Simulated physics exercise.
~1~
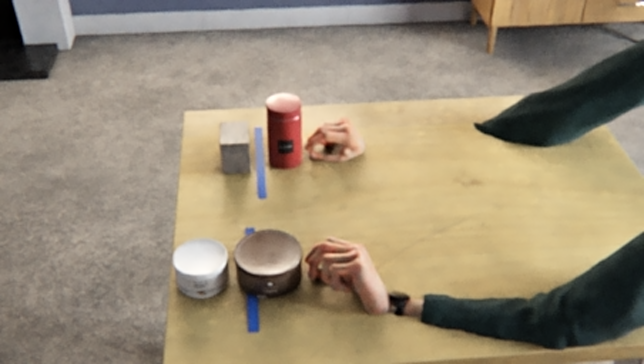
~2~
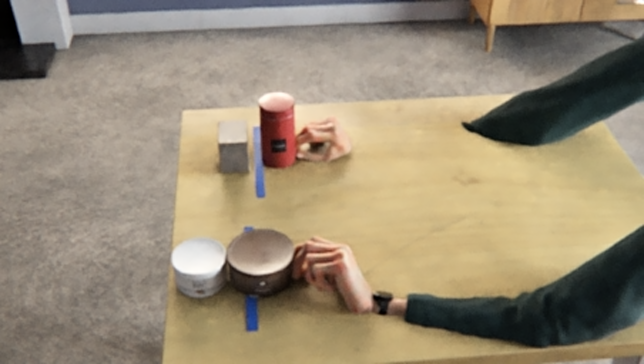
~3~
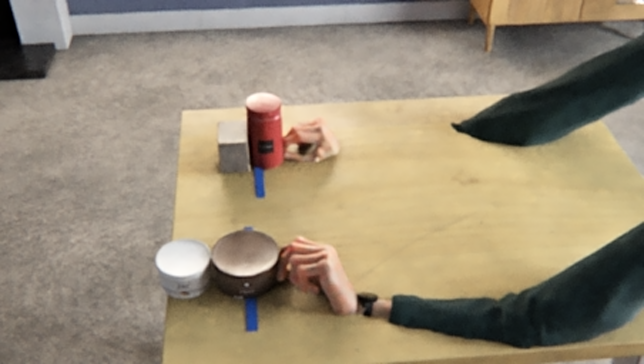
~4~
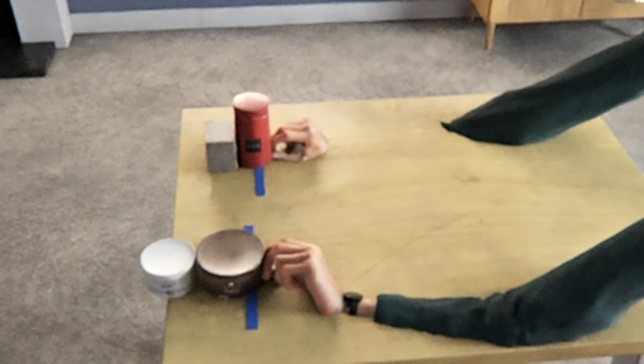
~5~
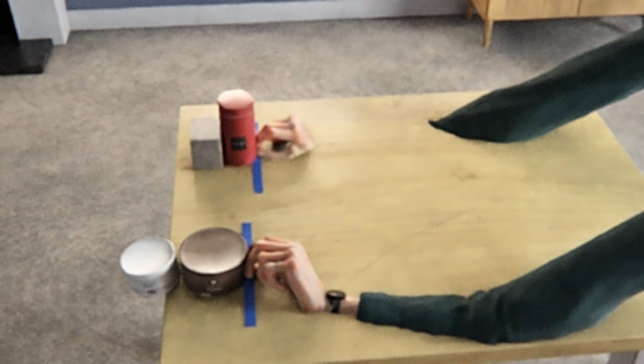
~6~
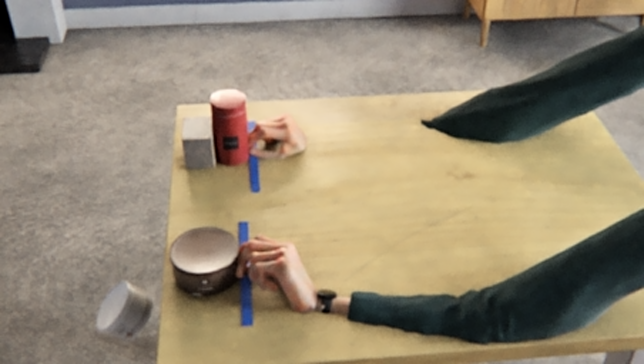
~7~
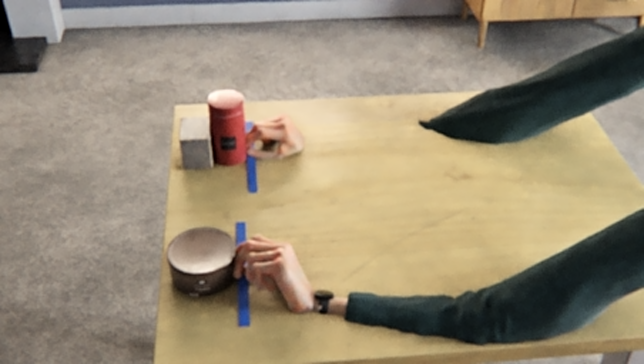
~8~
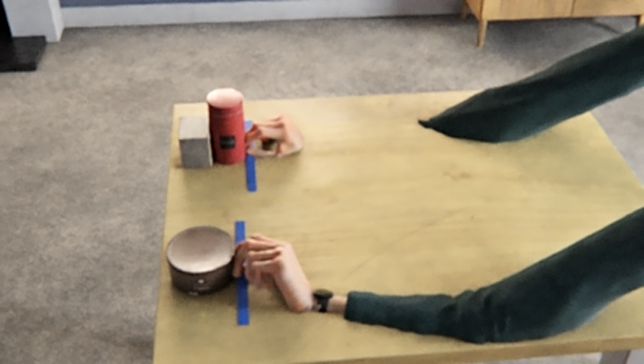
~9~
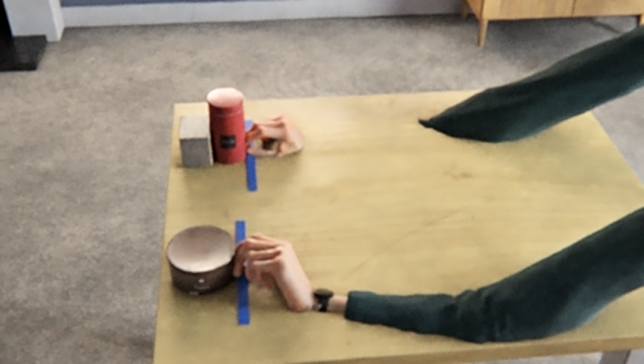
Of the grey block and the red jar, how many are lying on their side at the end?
None of them are, as the grey block and the red jar both still stand upright on the table.
